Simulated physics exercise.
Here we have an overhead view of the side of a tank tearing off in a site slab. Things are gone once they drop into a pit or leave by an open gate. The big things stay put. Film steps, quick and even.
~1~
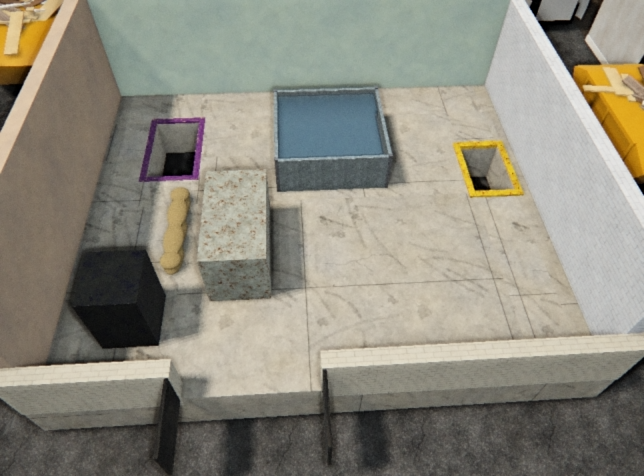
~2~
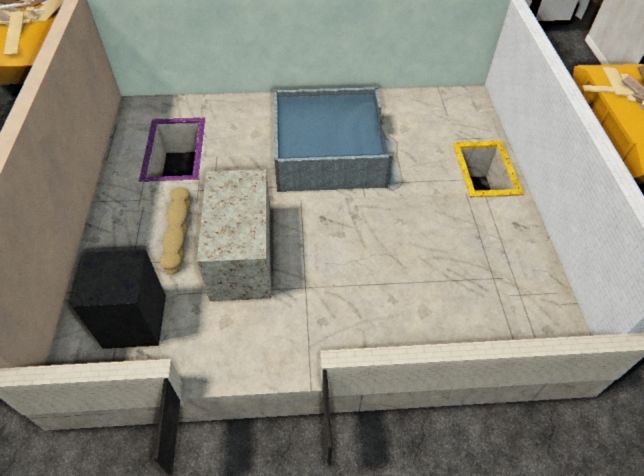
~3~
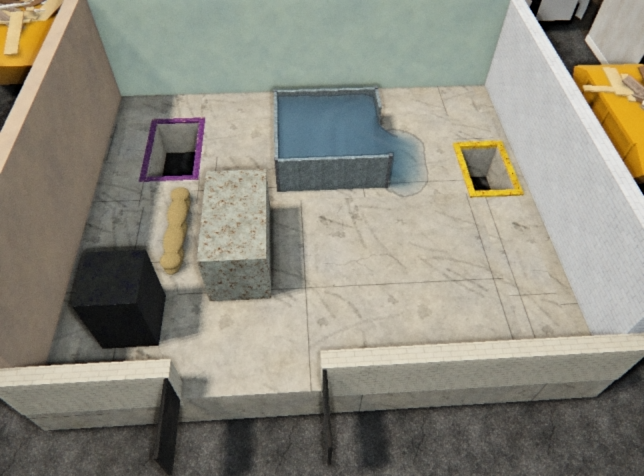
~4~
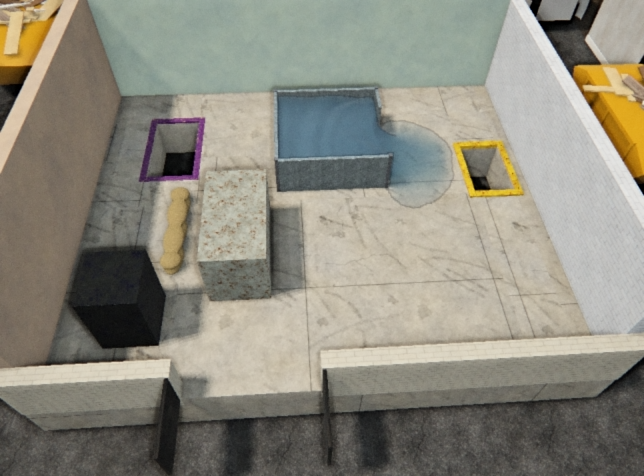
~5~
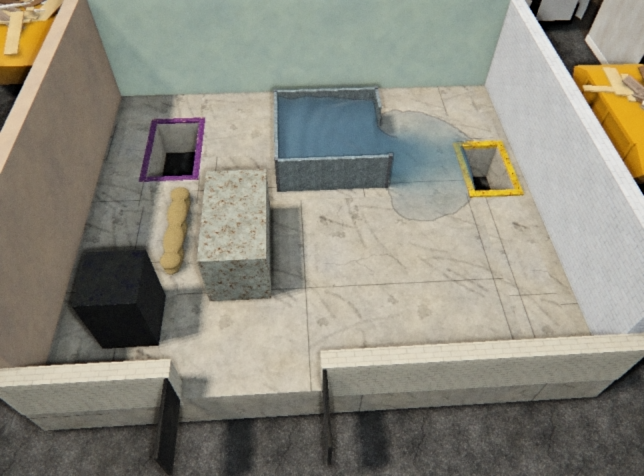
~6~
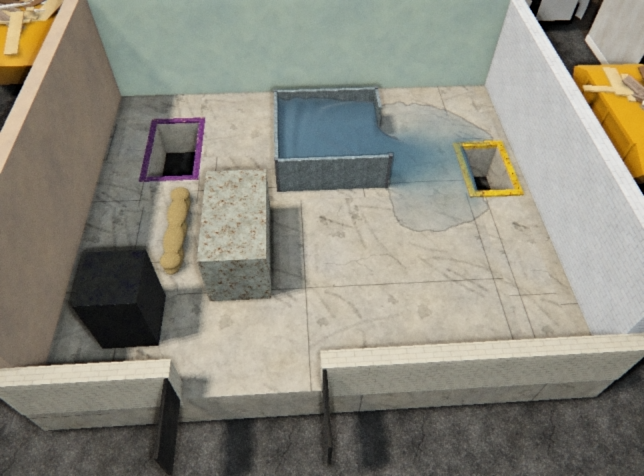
Water in an open blue tank spilled out through a gap in its right side, spreading across the pale slab in a widening, rounded sheet that reached around the yellow-edged pit.
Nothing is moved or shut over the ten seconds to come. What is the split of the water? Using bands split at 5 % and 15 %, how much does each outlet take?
The gate carries off beneath five per cent. The yellow pit carries off upward of fifteen per cent. The purple pit carries off beneath five per cent.
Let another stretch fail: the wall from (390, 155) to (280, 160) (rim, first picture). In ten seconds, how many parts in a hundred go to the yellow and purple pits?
Result - yellow: 10 %; purple: 2 %.
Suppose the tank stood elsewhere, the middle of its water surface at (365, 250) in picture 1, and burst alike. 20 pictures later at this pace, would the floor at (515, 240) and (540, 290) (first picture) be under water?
Result, points in order: Inundated; inundated.
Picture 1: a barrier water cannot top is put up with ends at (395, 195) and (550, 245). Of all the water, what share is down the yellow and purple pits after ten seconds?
The yellow pit takes 55 per cent and the purple pit 2 per cent.
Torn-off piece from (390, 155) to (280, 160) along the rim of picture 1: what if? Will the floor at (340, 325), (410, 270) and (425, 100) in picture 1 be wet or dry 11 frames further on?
The first would be drenched, the second drenched and the third still unwetted.
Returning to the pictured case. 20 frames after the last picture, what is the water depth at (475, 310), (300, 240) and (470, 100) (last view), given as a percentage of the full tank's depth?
Some 2, 0 and 20 in a hundred.
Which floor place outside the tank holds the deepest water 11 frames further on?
It will be deepest around (478, 85).
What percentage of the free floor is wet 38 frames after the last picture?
Roughly 55 per cent.
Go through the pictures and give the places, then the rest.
The first frame shows still water in the open tank at (330, 125).
In the second frame, the front is at a hidden place, out from the gap at (381, 150).
In the third frame, the front is at (414, 139), out from the gap at (380, 152).
In the fourth frame, the front is at (447, 150), out from the gap at (380, 153).
In the fifth frame, the front is at (468, 141), out from the gap at (380, 154).
In the sixth frame, the front is at (484, 134), out from the gap at (380, 153).
A moment on, water covers 20 % of the floor; the gate 0 %, the yellow pit 11 %, the purple pit 0 %.
Next, water covers 20 % of the floor; the gate 0 %, the yellow pit 20 %, the purple pit 0 %.
Then, water covers 30 % of the floor; the gate 0 %, the yellow pit 29 %, the purple pit 0 %.
Later, water covers 55 % of the floor; the gate 0 %, the yellow pit 37 %, the purple pit 0 %.
In the end, water covers 75 % of the floor; the gate 1 %, the yellow pit 39 %, the purple pit 2 %.
